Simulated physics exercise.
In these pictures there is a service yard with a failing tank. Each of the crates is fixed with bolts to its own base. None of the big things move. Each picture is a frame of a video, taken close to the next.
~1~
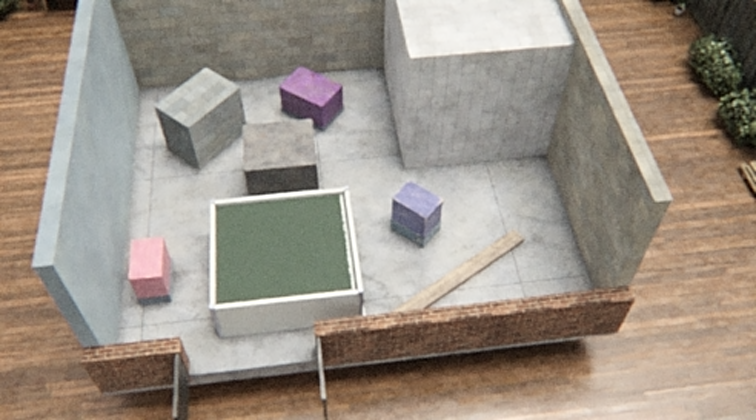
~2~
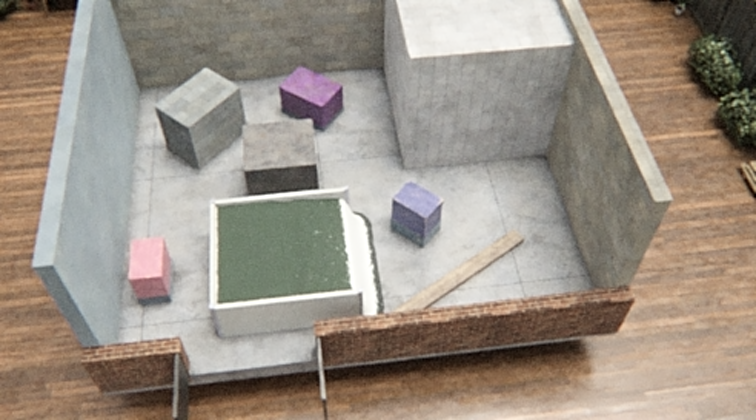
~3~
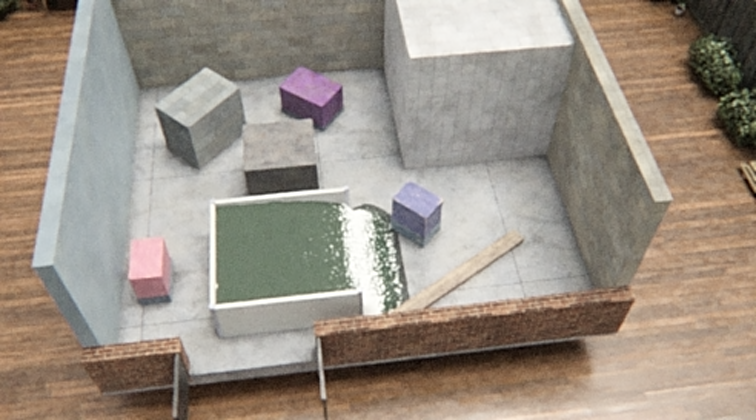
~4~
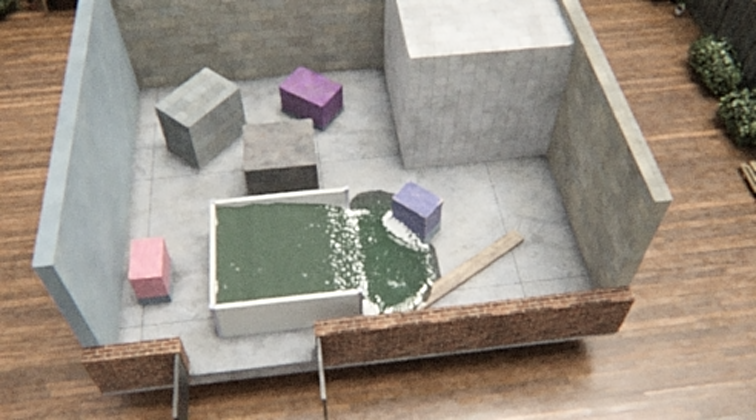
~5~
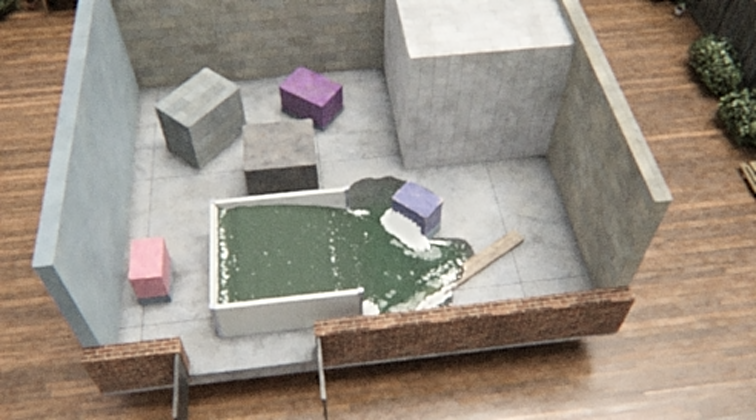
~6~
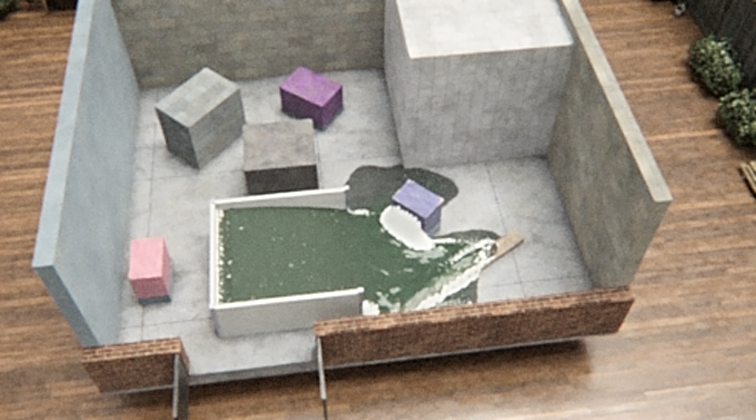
Dark green water sits still in a white-walled open tank inside a walled yard, then pours out through the tank's right side. It spreads across the pale floor with white foam, reaches and surrounds the small blue-purple block, and washes over much of the wooden plank.
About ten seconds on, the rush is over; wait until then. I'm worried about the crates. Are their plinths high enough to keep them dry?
Outcome: As for the pink crate it's untouched by the water, as for the purple crate it's moistened by the water, as for the blue crate it's moistened by the water.
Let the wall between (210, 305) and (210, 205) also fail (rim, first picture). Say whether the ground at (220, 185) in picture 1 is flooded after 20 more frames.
That spot: Submerged.
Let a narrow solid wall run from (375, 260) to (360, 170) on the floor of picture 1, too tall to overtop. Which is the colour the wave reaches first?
I'd pick the crate marked blue.
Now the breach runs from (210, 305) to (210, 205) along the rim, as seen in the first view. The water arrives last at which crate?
It's the blue-painted one.
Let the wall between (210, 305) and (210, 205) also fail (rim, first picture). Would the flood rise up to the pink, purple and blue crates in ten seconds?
My guess is pink goes wet, purple goes wet, and blue remains untouched.
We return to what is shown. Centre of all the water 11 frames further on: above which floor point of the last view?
At roughly (411, 255).
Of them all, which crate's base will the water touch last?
Last of all: The pink-painted one.
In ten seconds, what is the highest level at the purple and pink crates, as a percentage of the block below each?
240 and 50 %, roughly.
A moment on, water covers 40 % of the floor; the pink crate not reached, the purple crate not reached, the blue crate water round its plinth.
Next, water covers 50 % of the floor; the pink crate not reached, the purple crate water round its plinth, the blue crate water round its plinth.
Then, water covers 60 % of the floor; the pink crate not reached, the purple crate water round its plinth, the blue crate water round its plinth.
Later, water covers 85 % of the floor; the pink crate water round its plinth, the purple crate water round its plinth, the blue crate water round its plinth.
In the end, water covers 95 % of the floor; the pink crate stayed above the water, the purple crate was topped, the blue crate was topped.
